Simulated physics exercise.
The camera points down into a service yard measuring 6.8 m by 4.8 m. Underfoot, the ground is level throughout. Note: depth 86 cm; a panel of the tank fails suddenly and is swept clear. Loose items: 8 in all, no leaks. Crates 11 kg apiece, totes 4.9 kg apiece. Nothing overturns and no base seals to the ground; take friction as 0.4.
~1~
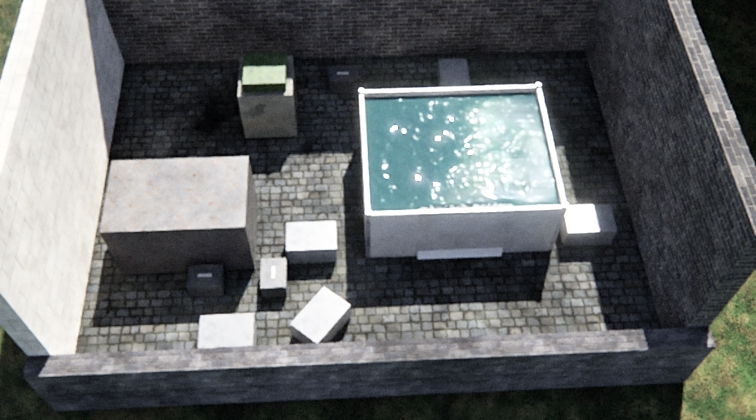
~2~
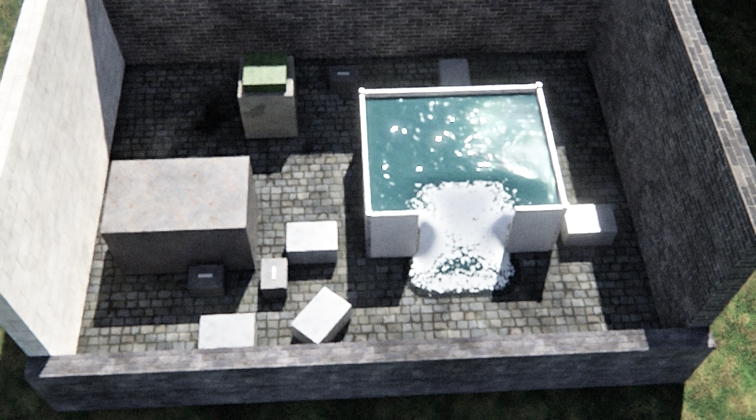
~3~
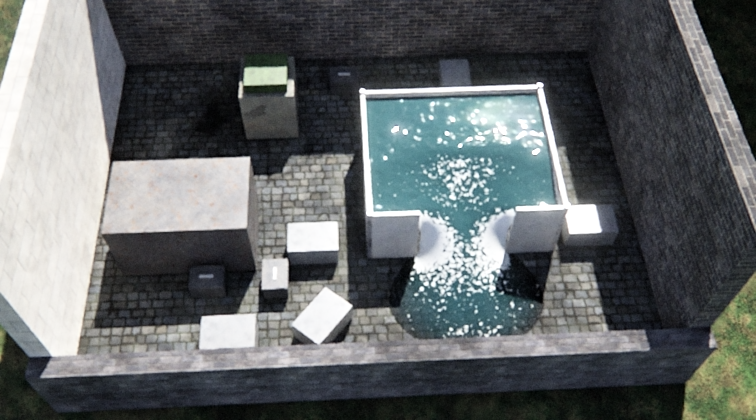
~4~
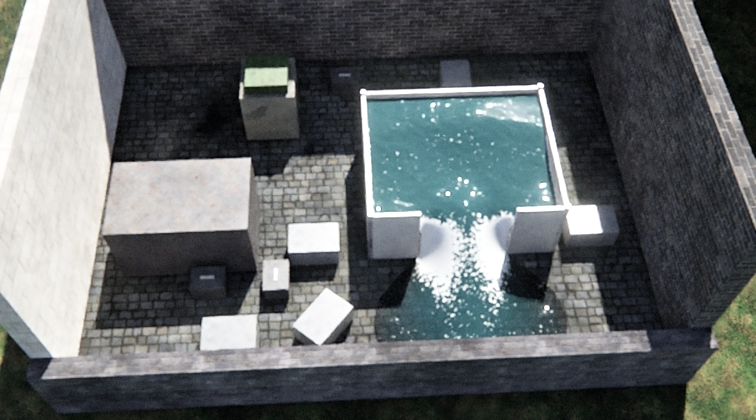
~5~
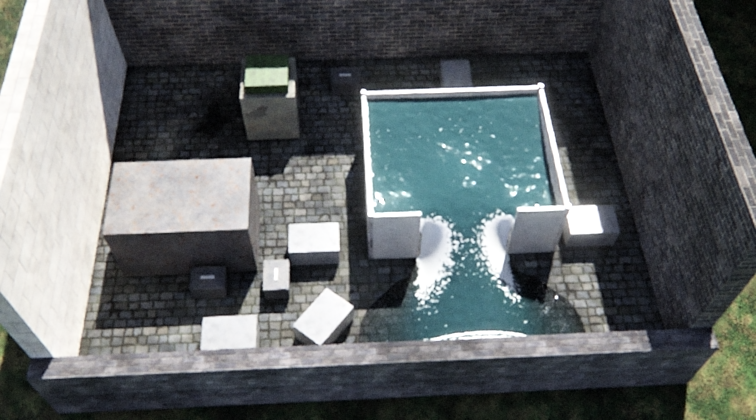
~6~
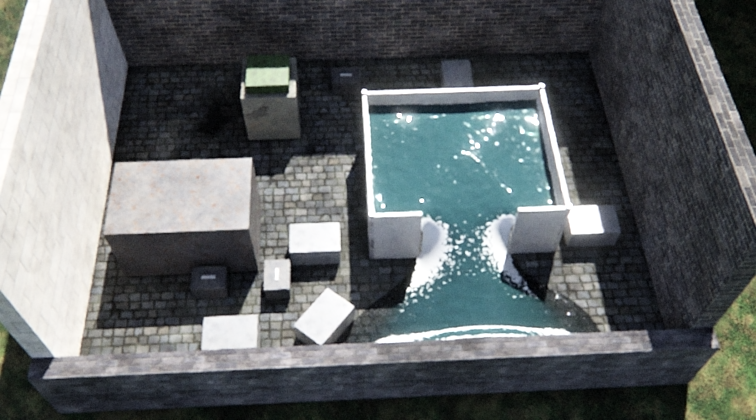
Water bursts through the front of a raised tank and spreads across the paved yard.
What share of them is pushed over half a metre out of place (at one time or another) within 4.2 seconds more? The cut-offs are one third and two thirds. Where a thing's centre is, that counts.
The share is at least two thirds.
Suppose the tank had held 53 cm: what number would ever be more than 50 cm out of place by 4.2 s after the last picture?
Count: 6.
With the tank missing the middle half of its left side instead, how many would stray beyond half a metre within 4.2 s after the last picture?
Then it comes to 7.
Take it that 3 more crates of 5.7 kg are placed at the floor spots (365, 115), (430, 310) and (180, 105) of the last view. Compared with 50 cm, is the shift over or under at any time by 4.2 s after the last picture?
In that order: Less, more, over.
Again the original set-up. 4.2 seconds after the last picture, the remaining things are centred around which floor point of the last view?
Around (314, 171).
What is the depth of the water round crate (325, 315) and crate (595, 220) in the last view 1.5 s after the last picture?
Depth approx. 9 cm / 7 cm.
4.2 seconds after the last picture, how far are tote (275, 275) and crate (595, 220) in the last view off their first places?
In that order: 200 cm, 250 cm.
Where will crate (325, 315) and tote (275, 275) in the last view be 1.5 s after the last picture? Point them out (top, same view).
Approx. (279, 249); approx. (270, 211).
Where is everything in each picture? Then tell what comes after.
A crate at (321, 314) rests on the ground; a crate at (311, 236), on the bottom; water covers 4.0 m2; 0 of 8 have shifted, in the first picture.
A crate at (321, 315) rests on the ground; a crate at (312, 236), on the bottom; water covers 4.7 m2; 0 of 8 have shifted, in the second picture.
A crate at (322, 315), on the bottom; a crate at (313, 237) rests on the ground; 5.8 m2 under water; 0 of 8 have shifted, in the third picture.
A crate at (323, 316) rests on the ground; a crate at (314, 238) rests on the ground; 6.6 m2 under water; 0 of 8 have shifted, in the fourth picture.
A crate at (323, 316) rests on the ground; a crate at (314, 237) rests on the ground; water covers 6.8 m2; 0 of 8 have shifted, in the fifth picture.
A crate at (324, 316), on the bottom; a crate at (315, 237) rests on the ground; water covers 7.0 m2; 0 of 8 have shifted, in the sixth picture.
Then, 0.4 s after the last picture 0 of 8 are over 50 cm from their spots; 0 afloat.
Then, 1.5 s after the last picture 4 of 8 are over 50 cm from their spots; 3 afloat.
Then, 2.8 s after the last picture 6 of 8 are over 50 cm from their spots; 3 afloat.
Then, 4.2 s after the last picture 7 of 8 are over 50 cm from their spots, and 7 have been at some point; 2 afloat.
